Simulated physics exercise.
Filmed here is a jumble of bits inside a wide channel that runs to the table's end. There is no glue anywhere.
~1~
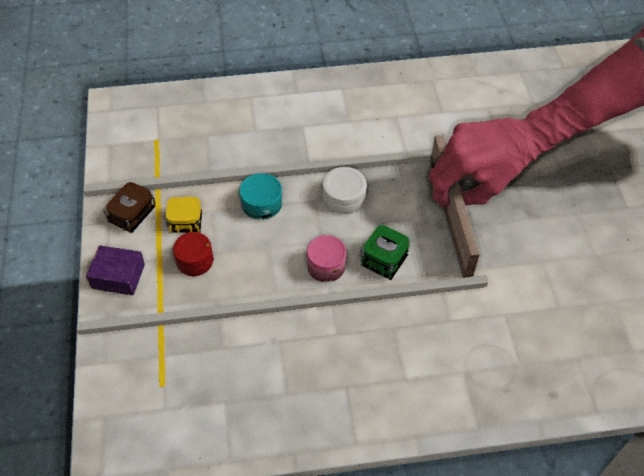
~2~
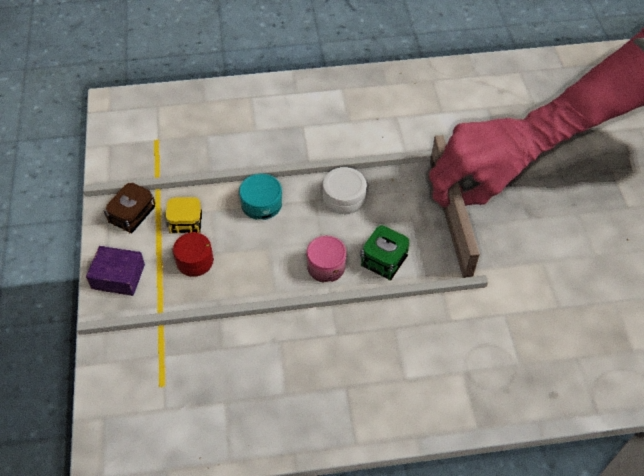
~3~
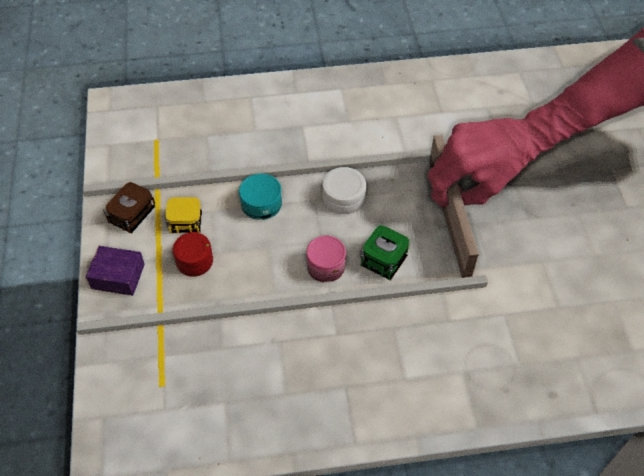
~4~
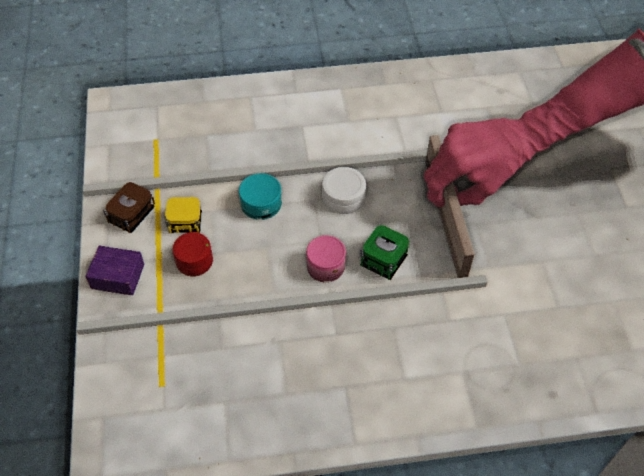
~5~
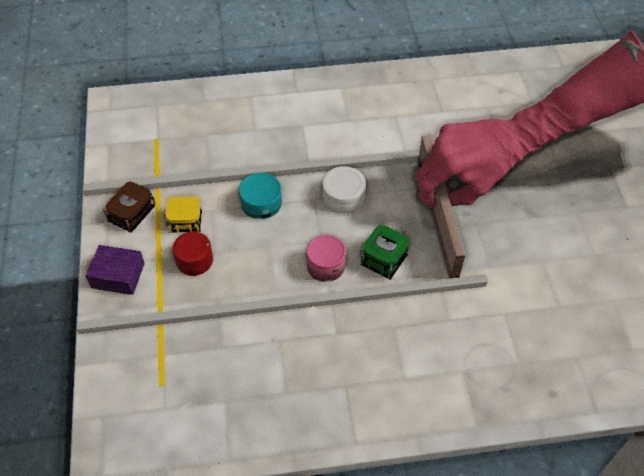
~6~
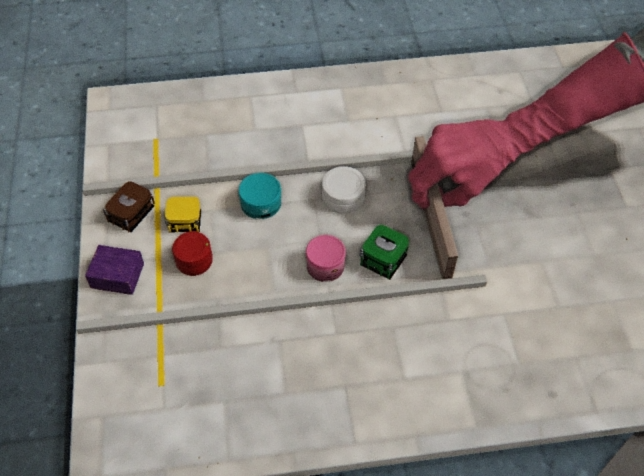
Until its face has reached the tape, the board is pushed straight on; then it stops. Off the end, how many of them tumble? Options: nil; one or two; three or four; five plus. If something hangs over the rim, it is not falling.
One or two.
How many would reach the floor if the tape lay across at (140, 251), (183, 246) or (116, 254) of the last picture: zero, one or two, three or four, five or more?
Either three or four; none at all; 5 or more.
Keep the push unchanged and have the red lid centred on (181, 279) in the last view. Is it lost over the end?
Then it falls.
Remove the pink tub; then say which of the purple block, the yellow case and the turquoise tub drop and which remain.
I'd say the purple block stays up, the yellow case stays up, and the turquoise tub stays up.
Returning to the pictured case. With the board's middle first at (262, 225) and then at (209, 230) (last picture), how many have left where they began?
Counting first: 6, next 7.
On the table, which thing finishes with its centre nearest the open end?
Result - foremost is the purple block.
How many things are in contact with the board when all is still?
3.
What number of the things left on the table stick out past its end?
That'd be 2.
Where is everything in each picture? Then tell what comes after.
Purple block (116, 270); brown case (131, 207); yellow case (185, 215); board (453, 205); tape (159, 250), in the first picture.
Brown case (131, 208); pink tub (326, 259), in the second picture.
Yellow case (184, 216); green case (385, 252), in the third picture.
Purple block (116, 270); board (448, 205), in the fourth picture.
Brown case (130, 207); turquoise tub (261, 196), in the fifth picture.
Purple block (115, 270); brown case (130, 207); yellow case (184, 215); board (433, 206); tape (158, 249), in the sixth picture.
A little later, none off yet; purple block at rest near (115, 270); brown case at rest near (130, 207); yellow case at rest near (184, 215).
Next, none off yet; purple block at rest near (115, 270); brown case at rest near (130, 207); yellow case shifted a little near (170, 218).
Later still, none off yet; purple block moving near (109, 269); brown case shifted about its own width near (97, 209); yellow case shifted about its own width near (139, 233).
When it is over, the number that fall off is one or two; down, brown case.
